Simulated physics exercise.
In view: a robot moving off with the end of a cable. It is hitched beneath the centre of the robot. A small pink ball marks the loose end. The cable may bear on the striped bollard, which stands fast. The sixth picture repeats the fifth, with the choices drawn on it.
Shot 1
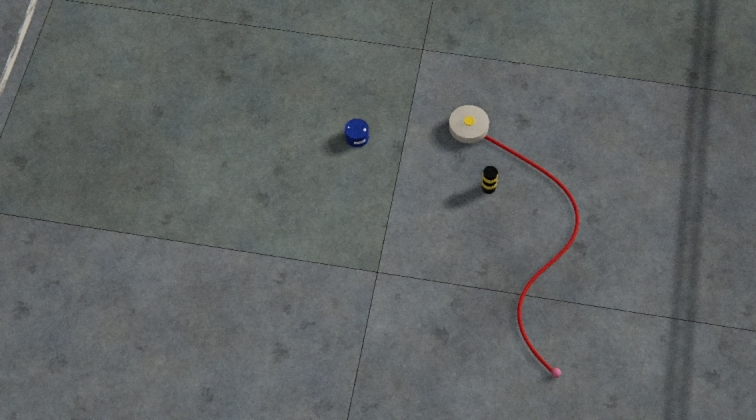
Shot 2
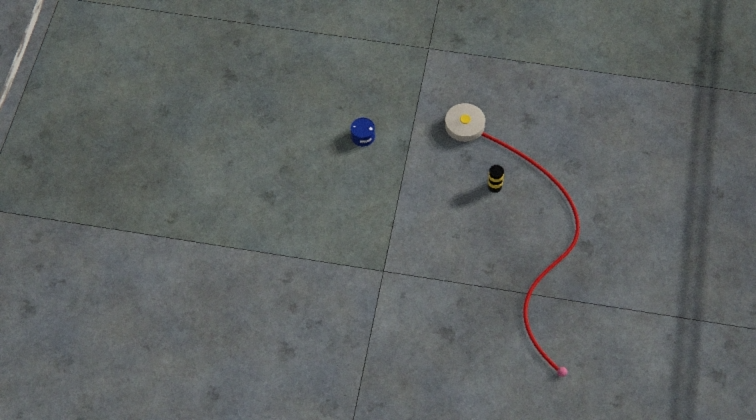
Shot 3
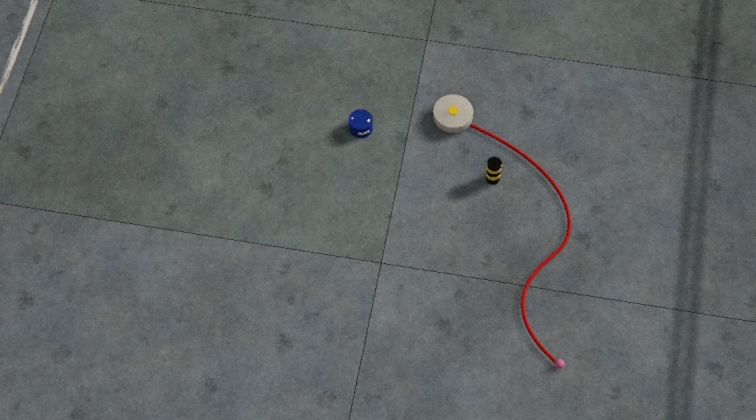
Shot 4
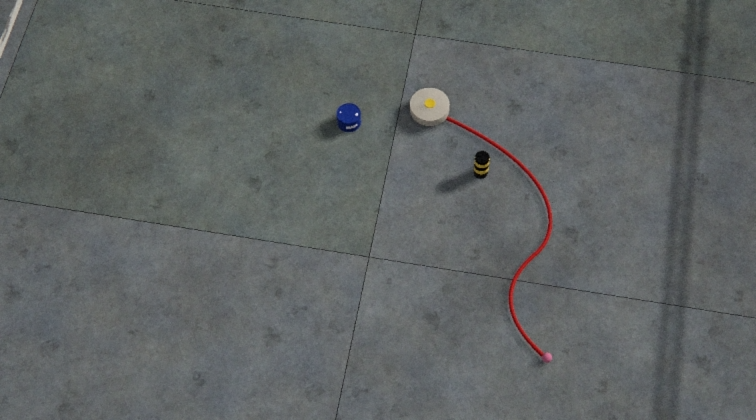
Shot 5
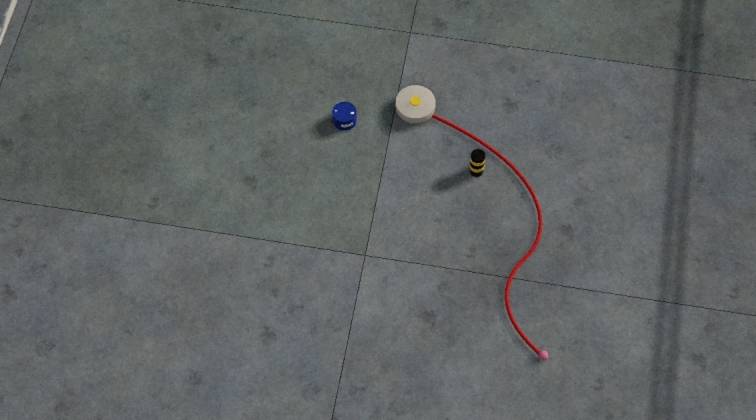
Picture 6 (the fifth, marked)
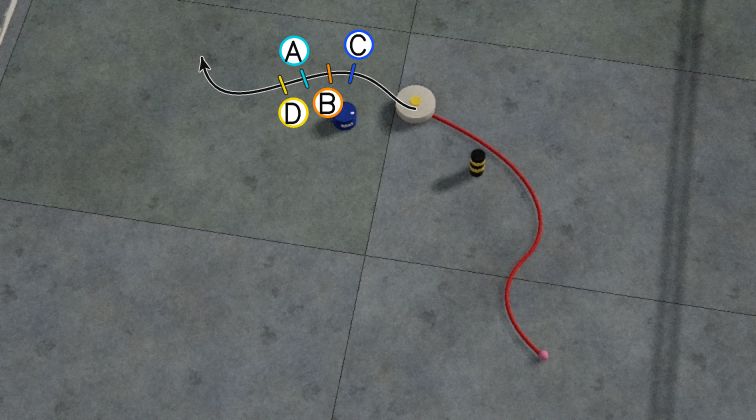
On a grey slab floor, a round white robot creeps left near a blue tub, drawing a curved red cable beside a striped bollard.
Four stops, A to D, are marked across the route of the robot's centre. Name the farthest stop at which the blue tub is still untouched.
At D, and not beyond.
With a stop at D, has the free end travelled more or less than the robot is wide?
More.
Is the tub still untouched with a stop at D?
Yes.
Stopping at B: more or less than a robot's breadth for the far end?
More.
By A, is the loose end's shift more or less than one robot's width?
More.
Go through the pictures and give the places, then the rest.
Blue tub (357, 133); bollard (490, 180); robot (469, 125), in the first frame.
Robot (465, 123); blue tub (363, 132), in the second frame.
Robot (453, 114); free end (559, 364), in the third frame.
Robot (430, 108); bollard (481, 165), in the fourth frame.
Robot (415, 105); blue tub (345, 116); bollard (477, 163); free end (543, 356), in the fifth frame.
On the marked copy, A at (304, 79); B at (330, 74); C at (352, 73); D at (283, 85); the route from (415, 109) via (301, 80) to (202, 58).
Following D. Soon after the start, robot (375, 78), middle of the cable (490, 191), free end (534, 346).
Later, robot (326, 70), middle of the cable (470, 157), free end (519, 302).
In the end, robot (282, 81), middle of the cable (441, 144), free end (512, 272); only the bollard has been touched, if anything.
As for the rest, A is safe but short; B is safe but short; C is safe but short.
